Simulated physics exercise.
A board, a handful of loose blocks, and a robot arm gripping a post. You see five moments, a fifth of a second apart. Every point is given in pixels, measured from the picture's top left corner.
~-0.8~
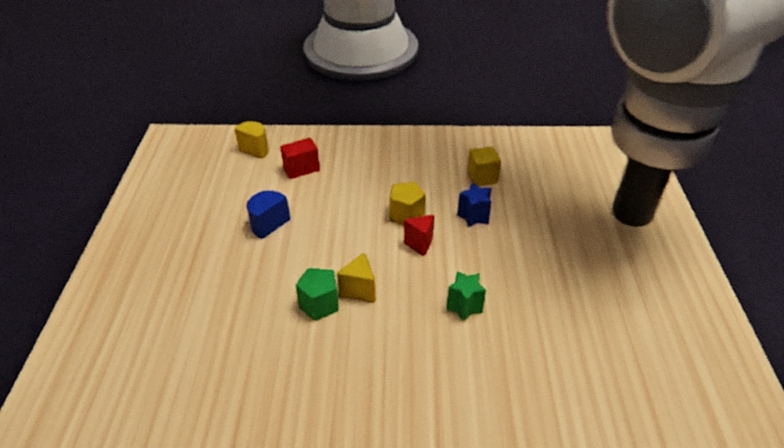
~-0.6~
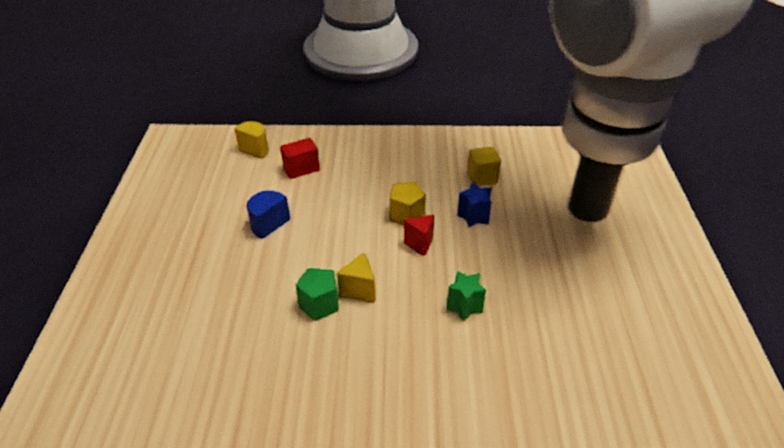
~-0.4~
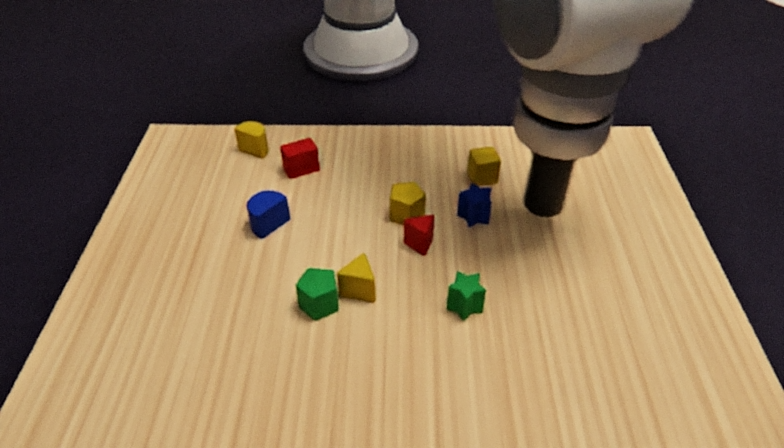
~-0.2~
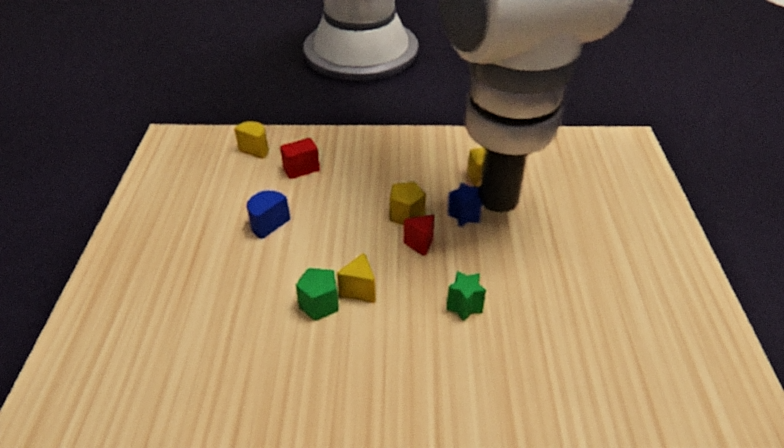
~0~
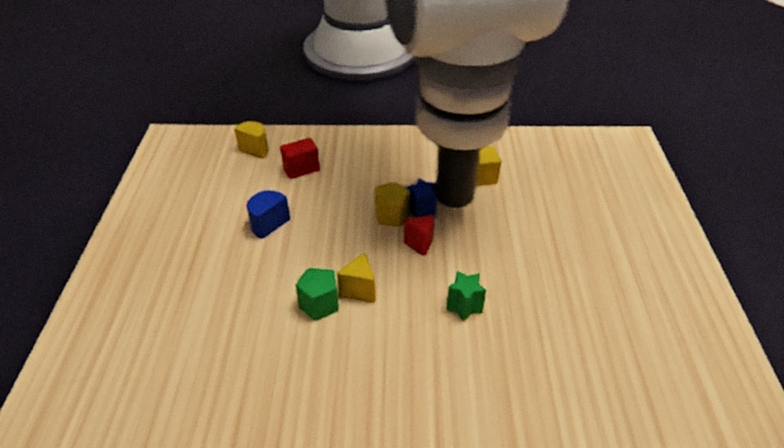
Robot arm sliding a black post leftward across a wooden table, pushing a blue star against a yellow pentagonal block among scattered blocks.
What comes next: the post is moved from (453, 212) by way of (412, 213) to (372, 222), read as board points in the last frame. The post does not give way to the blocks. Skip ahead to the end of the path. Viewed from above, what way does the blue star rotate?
Seen from above, its turn is clockwise.
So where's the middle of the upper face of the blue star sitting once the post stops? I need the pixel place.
I'd expect the centre of its top face to be at (358, 180).
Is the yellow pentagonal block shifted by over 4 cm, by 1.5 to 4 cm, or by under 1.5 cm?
Travel: Beyond 4 cm.
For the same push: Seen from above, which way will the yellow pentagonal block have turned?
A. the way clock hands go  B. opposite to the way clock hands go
The one that fits is B, opposite to the way clock hands go.
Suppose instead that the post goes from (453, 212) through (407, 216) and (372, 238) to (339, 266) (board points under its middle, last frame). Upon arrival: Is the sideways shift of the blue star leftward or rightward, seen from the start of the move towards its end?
It heads right.
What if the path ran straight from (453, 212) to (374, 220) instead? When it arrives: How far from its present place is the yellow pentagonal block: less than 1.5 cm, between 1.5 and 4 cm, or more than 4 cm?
Long, over 4 cm.
The first path, step by step. Halfway along, post (412, 197); yellow pentagonal block (355, 194), turned 50° anticlockwise; blue star (382, 182), turned 15° clockwise.
At the end, post (372, 206); yellow pentagonal block (336, 195), turned 85° anticlockwise; red three-sided block still; blue star (358, 180), turned 55° clockwise.
